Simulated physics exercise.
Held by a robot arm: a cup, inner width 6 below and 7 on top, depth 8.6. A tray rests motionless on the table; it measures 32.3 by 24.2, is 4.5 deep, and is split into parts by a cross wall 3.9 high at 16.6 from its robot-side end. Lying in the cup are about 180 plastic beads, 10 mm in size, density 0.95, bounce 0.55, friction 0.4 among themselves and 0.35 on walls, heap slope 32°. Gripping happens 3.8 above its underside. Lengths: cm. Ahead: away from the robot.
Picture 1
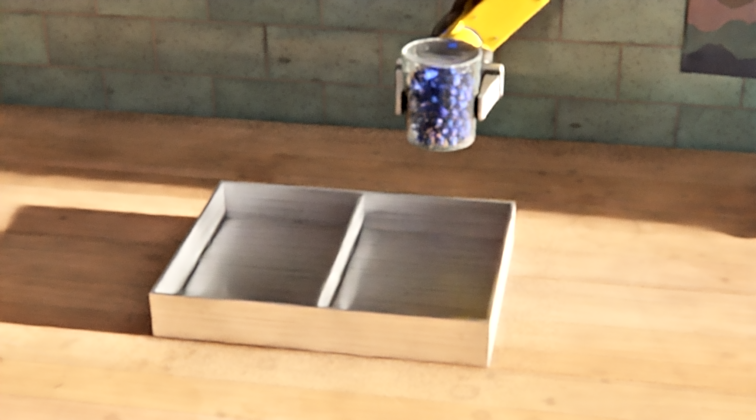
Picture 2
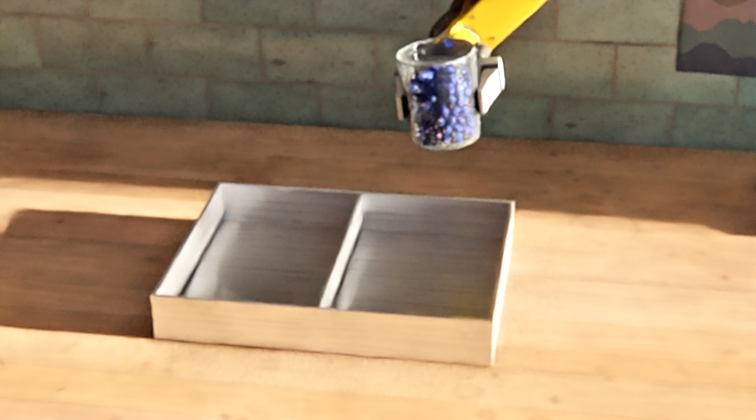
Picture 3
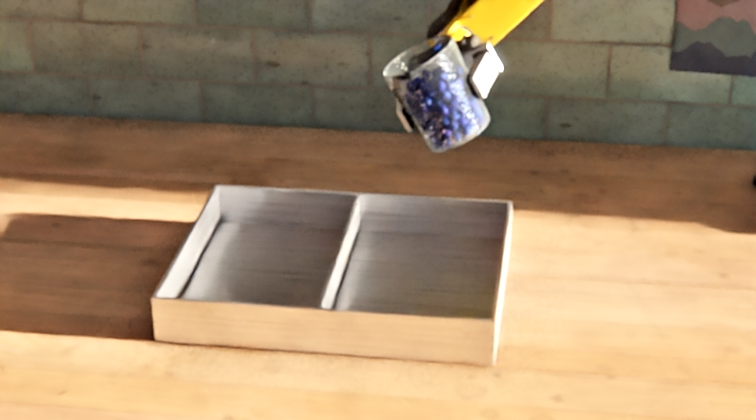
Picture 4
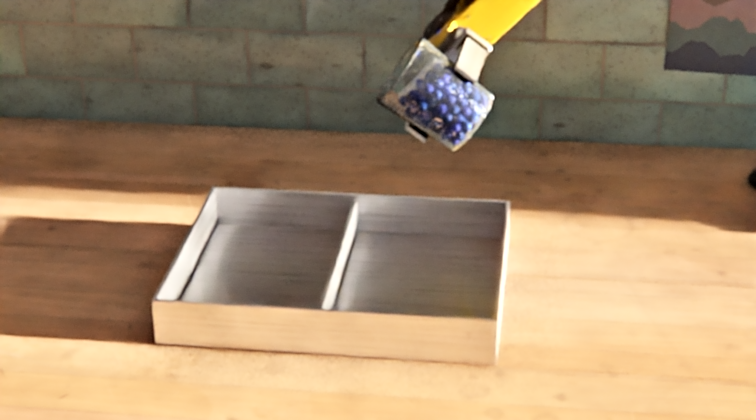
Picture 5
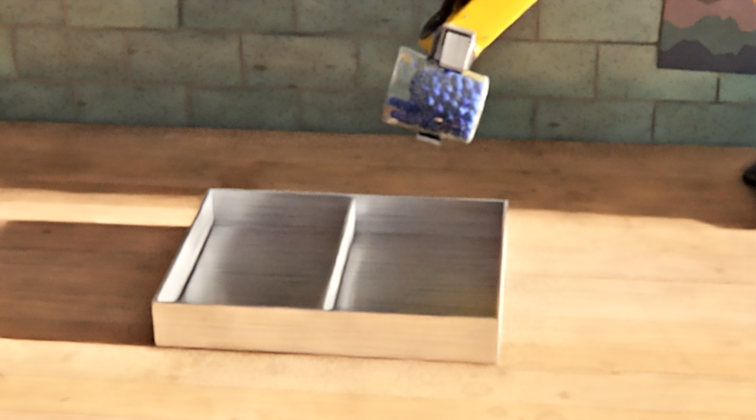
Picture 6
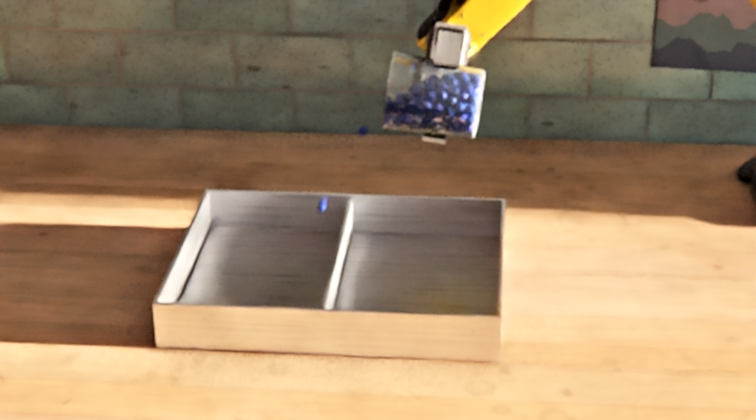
A clear cup of blue beads, gripped by a yellow robot arm, hangs above a wooden table before a greenish brick wall, seen from slightly above. Below it sits a pale, open tray split into two compartments, with a patterned picture at upper right. The arm rolls the cup leftward onto its side, the beads shift, and two drop out toward the left as the camera drifts slightly.
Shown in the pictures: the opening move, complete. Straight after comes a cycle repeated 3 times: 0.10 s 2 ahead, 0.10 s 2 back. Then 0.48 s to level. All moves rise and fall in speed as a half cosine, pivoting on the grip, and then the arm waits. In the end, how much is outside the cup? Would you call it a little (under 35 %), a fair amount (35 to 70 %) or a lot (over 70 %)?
I would call it a fair amount, 35 to 70 %.
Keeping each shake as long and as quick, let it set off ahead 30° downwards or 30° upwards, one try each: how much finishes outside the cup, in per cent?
Result: Approx. 40 % and 60 %, one try each.
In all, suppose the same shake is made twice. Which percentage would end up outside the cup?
Roughly 40 in a hundred.
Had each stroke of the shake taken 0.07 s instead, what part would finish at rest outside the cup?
I'd expect close to 65 per cent then.
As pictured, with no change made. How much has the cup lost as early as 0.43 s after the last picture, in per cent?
Roughly 35 per cent by then.
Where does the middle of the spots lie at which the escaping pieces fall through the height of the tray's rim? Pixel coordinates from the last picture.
Look at roughly (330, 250) in the last picture.
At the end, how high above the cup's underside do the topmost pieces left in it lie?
I'd say close to 4.5 cm.
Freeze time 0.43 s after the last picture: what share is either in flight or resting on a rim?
That comes to about 16 per cent, more or less.
Then, 0.43 s on, tilted 82° forward, highest piece 22 above the table; 117 in the cup, 22 in the far-side part, 14 in the robot-side part, 29 in flight or on a rim.
Then, 0.86 s on, tilted 35° forward, highest piece 24 above the table; 83 in the cup, 49 in the robot-side part, 49 in the far-side part, 1 in flight or on a rim.
Then, 1.28 s on, level, highest piece 23 above the table; 83 in the cup, 50 in the far-side part, 49 in the robot-side part.
Then, 2.33 s on, level, highest piece 22 above the table; 83 in the cup, 50 in the far-side part, 49 in the robot-side part.
In the end, 83 in the cup, 50 in the far-side part, 49 in the robot-side part. That is 54 % outside the cup.
